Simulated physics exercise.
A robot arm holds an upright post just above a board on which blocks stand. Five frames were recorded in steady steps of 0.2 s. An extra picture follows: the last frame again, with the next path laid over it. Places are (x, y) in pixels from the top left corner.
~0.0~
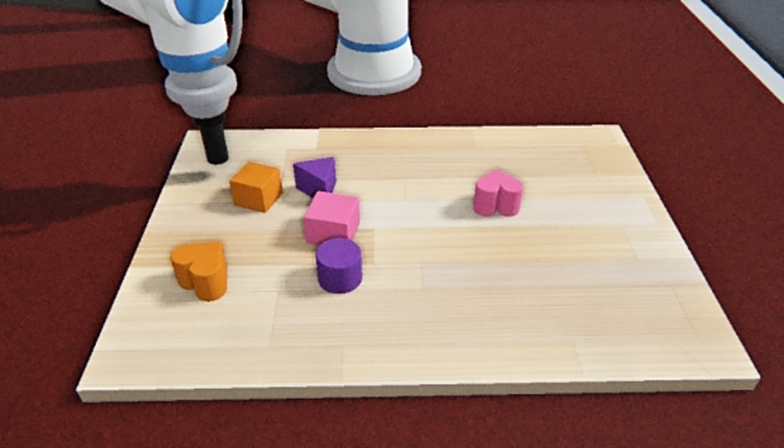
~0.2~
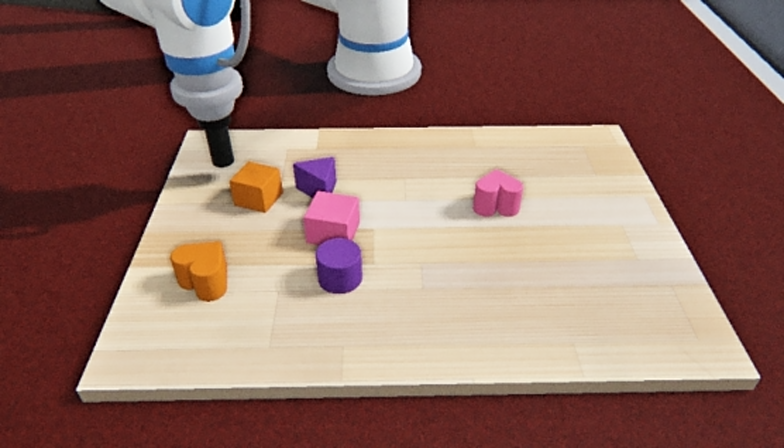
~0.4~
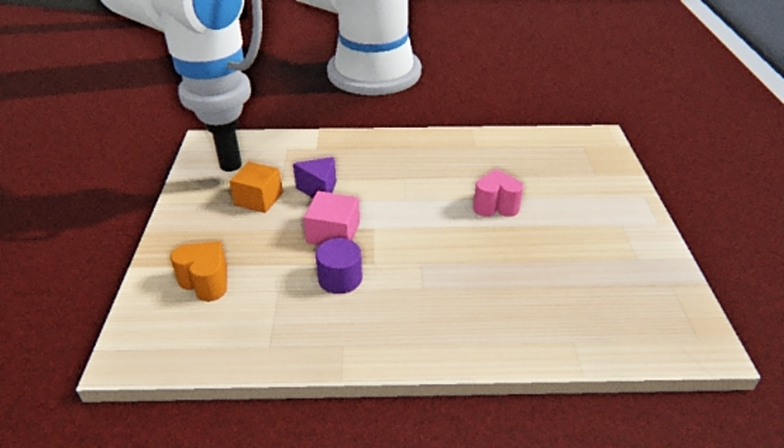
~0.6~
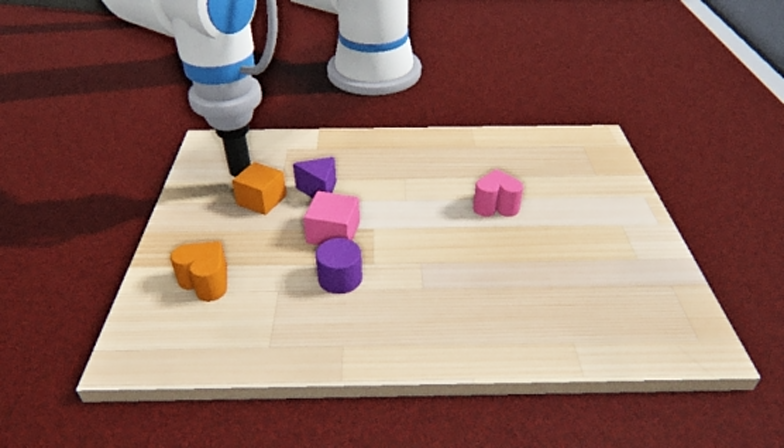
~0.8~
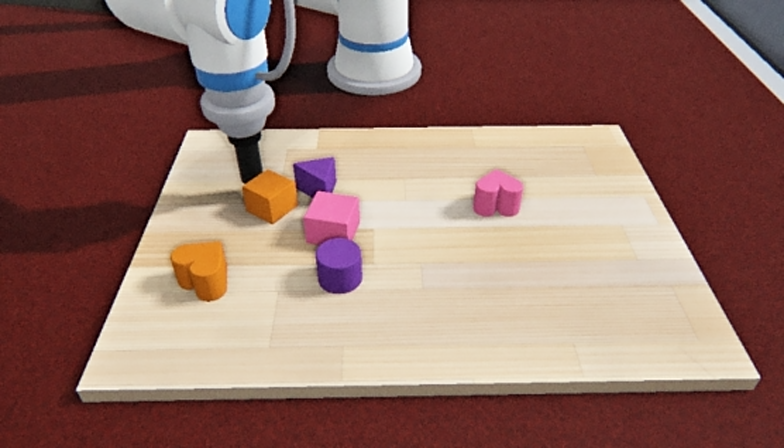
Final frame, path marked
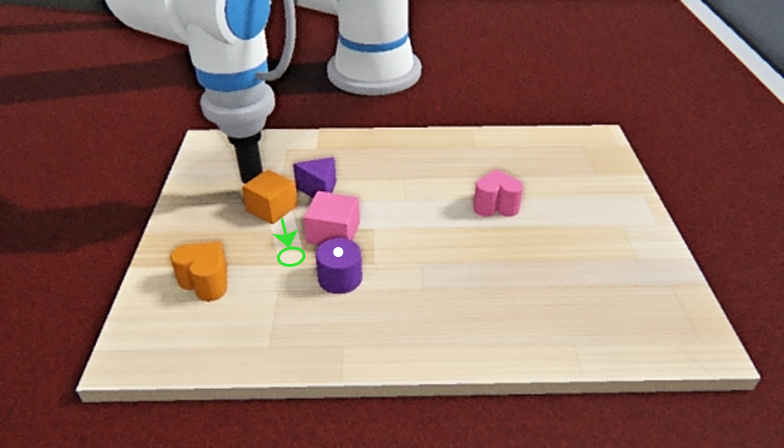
On a wooden board scattered with orange, purple and pink blocks, a robot arm moved its dark post slightly to the right and toward the viewer, then nudged the orange cube a short way.
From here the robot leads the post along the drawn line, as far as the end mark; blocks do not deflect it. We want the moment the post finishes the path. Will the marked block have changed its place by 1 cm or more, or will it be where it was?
It does get moved.
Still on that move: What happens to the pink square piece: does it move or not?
Shifted.
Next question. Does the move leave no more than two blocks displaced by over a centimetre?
No - that is not the case.
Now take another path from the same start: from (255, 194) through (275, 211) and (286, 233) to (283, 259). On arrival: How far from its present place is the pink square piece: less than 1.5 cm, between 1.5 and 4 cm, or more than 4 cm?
Covers 1.5 to 4 cm.
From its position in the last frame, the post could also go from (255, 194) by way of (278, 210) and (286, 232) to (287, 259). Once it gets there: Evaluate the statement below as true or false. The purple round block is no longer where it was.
Verdict: True.
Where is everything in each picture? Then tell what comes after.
The first picture shows tip of the post at (218, 159), middles of tops, orange square piece at (255, 174), purple three-sided block at (317, 166), pink square piece at (332, 206), purple round block at (338, 252).
The second picture shows post at (223, 162), nothing pushed.
The third picture shows post at (231, 166), nothing pushed.
The fourth picture shows post at (241, 171), orange square piece at (258, 175).
The fifth picture shows post at (252, 179), orange square piece at (268, 183), purple three-sided block at (317, 166), pink square piece at (332, 206), purple round block at (338, 252).
The line goes from (255, 194) over (278, 209) and (285, 232) to (291, 257); the dot is on the purple round block.
The first path, step by step. One third of the way, post at (276, 194); orange square piece at (287, 201), turned 20° clockwise; pink square piece at (335, 208).
Two thirds of the way, post at (283, 216); orange square piece at (294, 225), turned 20° clockwise; pink square piece at (342, 212), turned 20° anticlockwise.
At the end, post at (289, 240); orange square piece at (309, 248); purple three-sided block unmoved; pink square piece at (342, 212), turned 20° anticlockwise; purple round block at (351, 260).
